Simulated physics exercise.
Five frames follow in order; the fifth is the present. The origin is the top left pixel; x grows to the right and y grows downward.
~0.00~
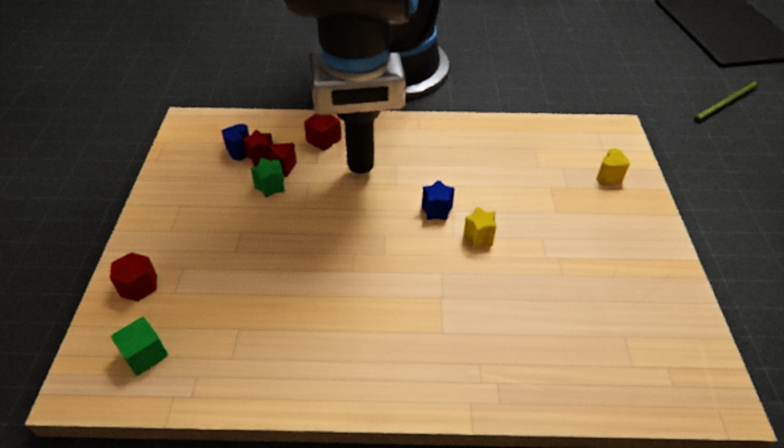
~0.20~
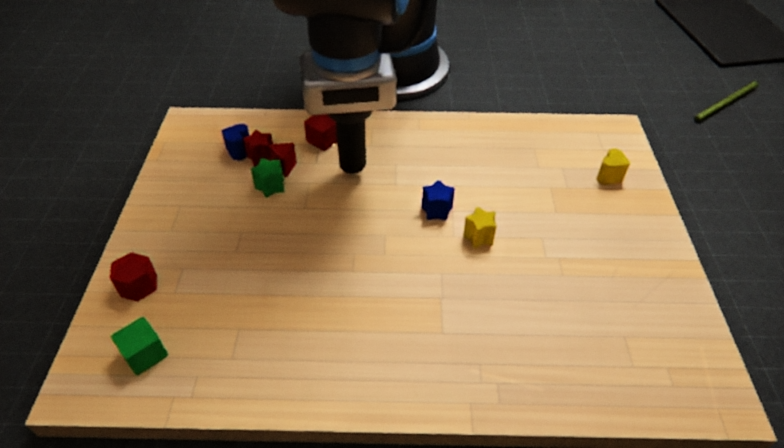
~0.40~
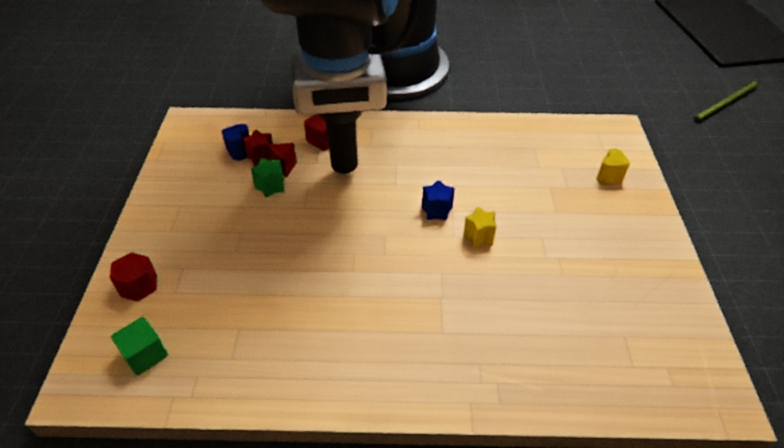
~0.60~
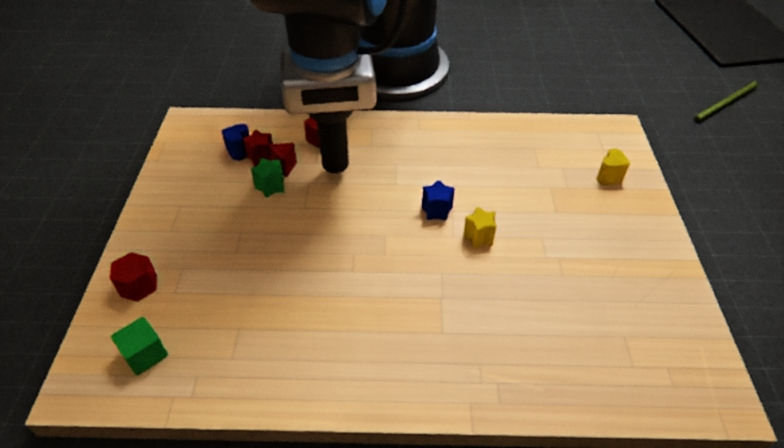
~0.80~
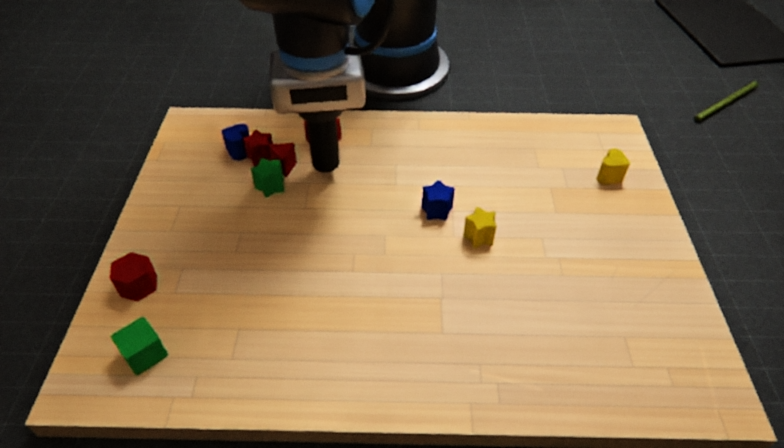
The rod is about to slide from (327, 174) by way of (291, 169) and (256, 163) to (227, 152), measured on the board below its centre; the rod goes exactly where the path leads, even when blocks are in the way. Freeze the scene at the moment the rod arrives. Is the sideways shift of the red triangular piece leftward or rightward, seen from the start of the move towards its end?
The left.
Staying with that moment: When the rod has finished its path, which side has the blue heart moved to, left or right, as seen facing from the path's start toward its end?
The answer is right: Facing from the path's start to its end, that's where the blue heart shifts.
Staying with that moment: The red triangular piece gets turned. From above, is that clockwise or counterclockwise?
From above, it looks like the red triangular piece goes counterclockwise.
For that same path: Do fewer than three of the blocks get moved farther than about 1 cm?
I'd say no.
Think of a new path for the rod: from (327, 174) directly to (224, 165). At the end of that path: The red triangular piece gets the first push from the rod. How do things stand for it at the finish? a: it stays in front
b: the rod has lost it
a (it stays in front)
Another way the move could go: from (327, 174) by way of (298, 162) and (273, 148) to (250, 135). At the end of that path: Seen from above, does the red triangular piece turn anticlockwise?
Final answer: Yes.
What follows on the original path. One third of the way, rod at (289, 160); blue heart at (230, 130), turned 15° clockwise; red star at (249, 138), turned 35° clockwise; red triangular piece at (264, 149), turned 25° anticlockwise.
Two thirds of the way, rod at (252, 154); blue heart at (220, 123), turned 25° clockwise; red star at (229, 134), turned 70° clockwise; red triangular piece at (230, 153), turned 55° anticlockwise.
At the end, rod at (224, 143); blue heart at (203, 109), turned 45° clockwise; red star at (204, 122), turned 90° clockwise; green star still; red triangular piece at (221, 152), turned 95° anticlockwise.
